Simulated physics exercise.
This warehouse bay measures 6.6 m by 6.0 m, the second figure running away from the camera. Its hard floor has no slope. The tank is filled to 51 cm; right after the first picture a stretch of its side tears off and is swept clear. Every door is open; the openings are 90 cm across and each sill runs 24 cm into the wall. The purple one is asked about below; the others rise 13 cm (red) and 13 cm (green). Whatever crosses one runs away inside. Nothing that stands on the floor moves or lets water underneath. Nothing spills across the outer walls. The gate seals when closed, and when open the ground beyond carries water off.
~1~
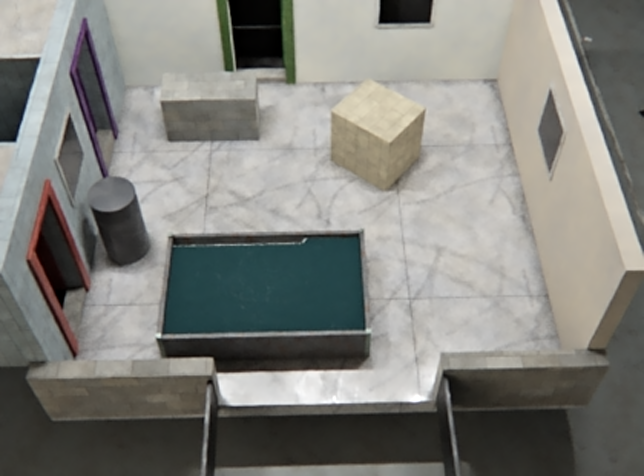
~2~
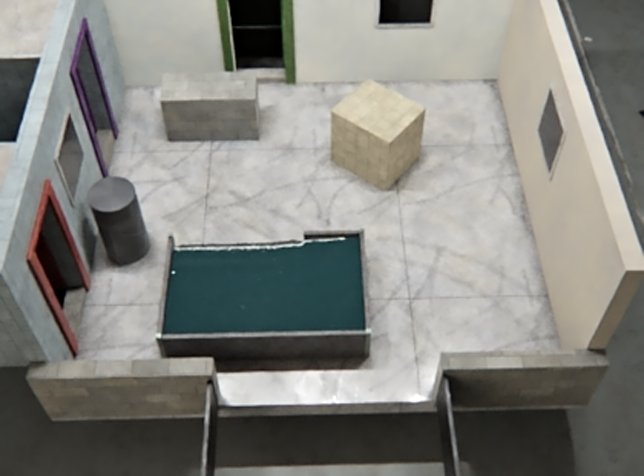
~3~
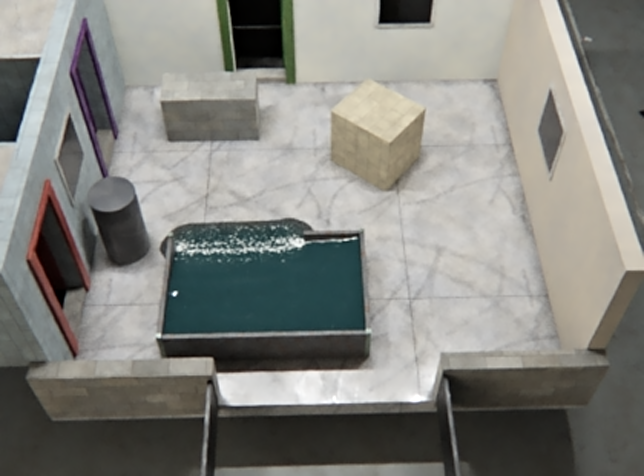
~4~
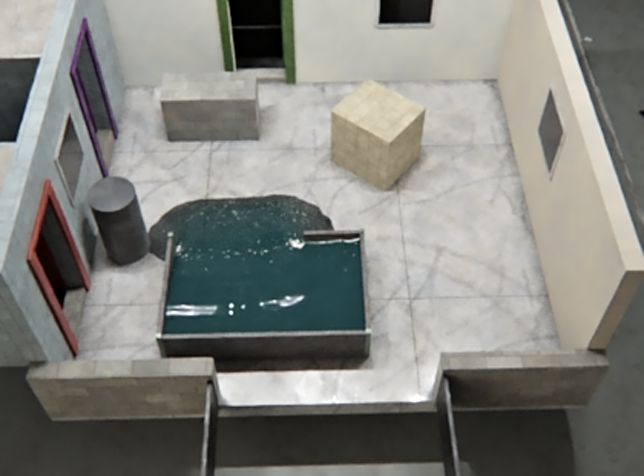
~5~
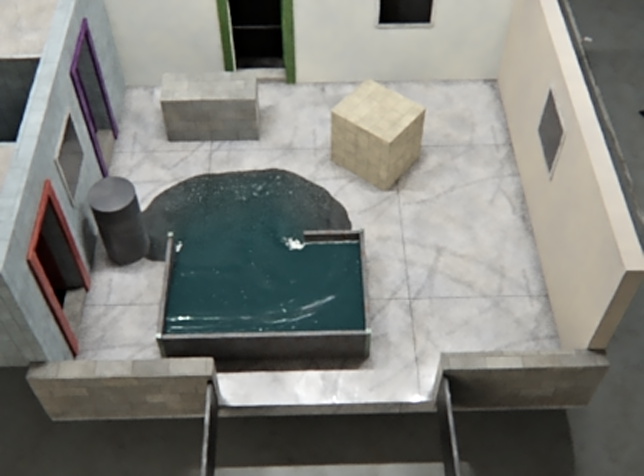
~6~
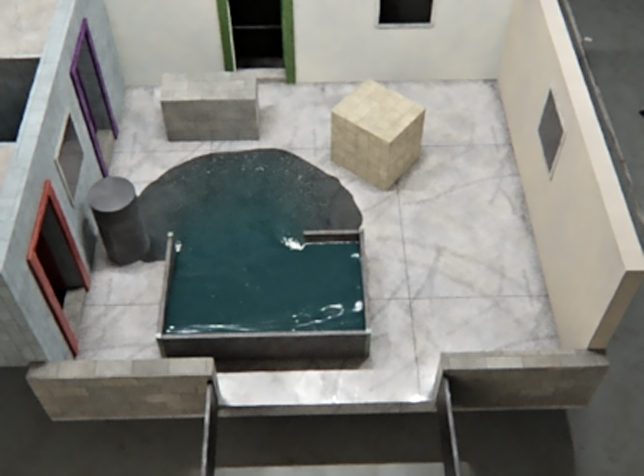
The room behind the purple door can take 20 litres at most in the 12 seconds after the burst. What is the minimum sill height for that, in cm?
At least 23 cm or so.
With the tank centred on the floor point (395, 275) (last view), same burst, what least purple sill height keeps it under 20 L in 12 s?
Some 20 cm.
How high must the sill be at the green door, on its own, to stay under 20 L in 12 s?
About 11.5 cm at green.
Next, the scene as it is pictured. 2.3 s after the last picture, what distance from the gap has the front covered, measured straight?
About 5.8 m.
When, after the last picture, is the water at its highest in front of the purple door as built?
Near 1.6 s.
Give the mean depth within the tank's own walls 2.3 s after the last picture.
Some 17 cm.
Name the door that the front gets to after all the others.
The red one.
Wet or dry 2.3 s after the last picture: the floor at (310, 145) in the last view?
It is under water.
Then, 0.7 s after the last picture water covers 30 % of the floor, deepest (34 cm) near (224, 144); it has not reached the purple door.
Then, 2.3 s after the last picture water covers 45 % of the floor, deepest (28 cm) near (124, 94); 24 cm at the purple door, 15 litres in over its 24 cm sill.
Then, 11.3 s after the last picture water covers 100 % of the floor, deepest (11 cm) near (513, 280); 7 cm at the purple door, 18 litres in over its 24 cm sill.
At the purple door as built, the water peaked near 31 cm, 1.5 s after the last picture.
Run again over the same 12 s with other heights there, 40 litres in over 19.5 cm, 11 litres over 26 cm. The limit of 20 litres is kept from about 23 cm up.
